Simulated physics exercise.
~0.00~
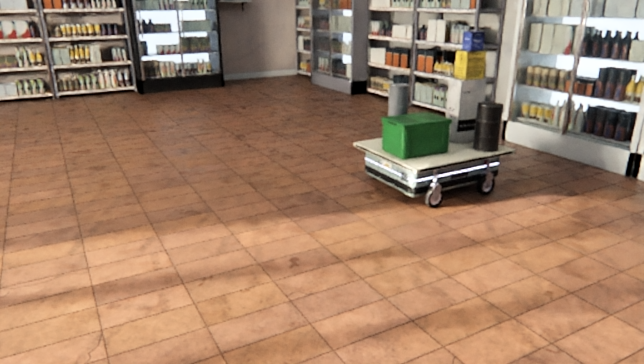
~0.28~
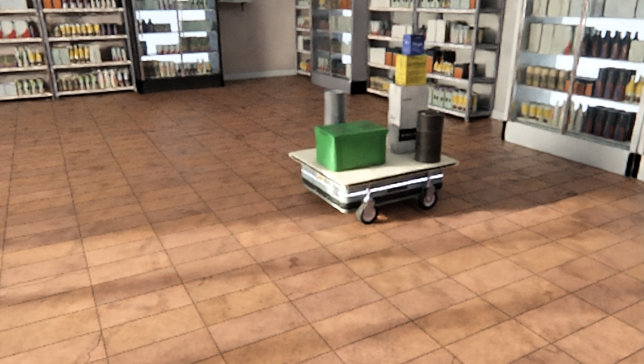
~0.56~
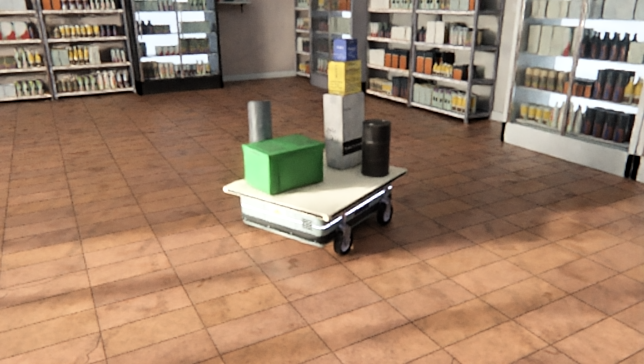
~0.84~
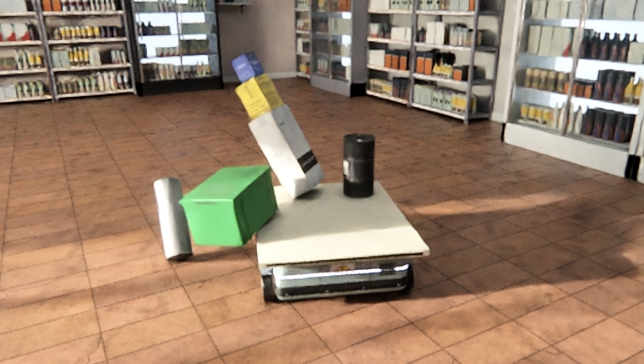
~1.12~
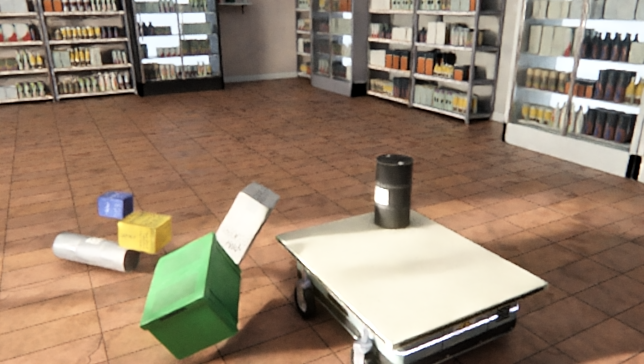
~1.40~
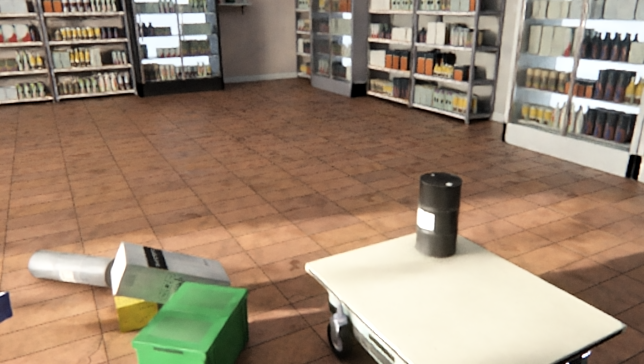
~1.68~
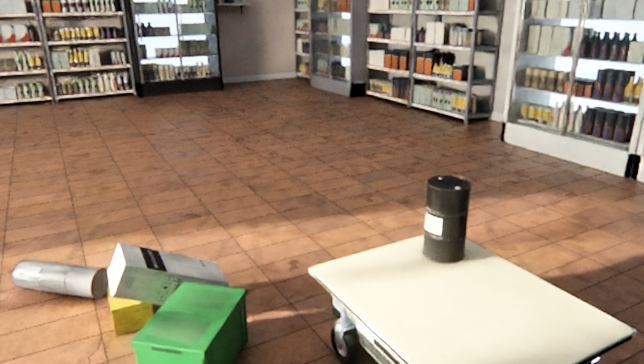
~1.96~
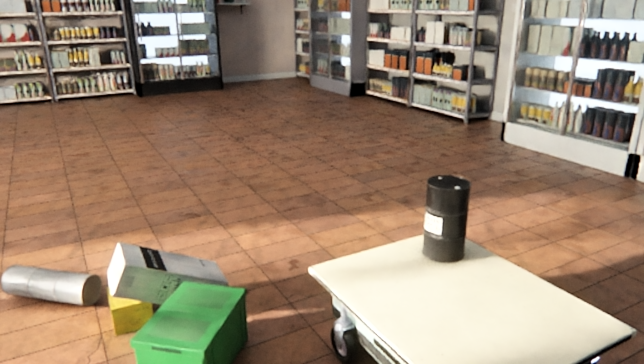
In a shop, a turning cart spills everything except a black canister, then stops.
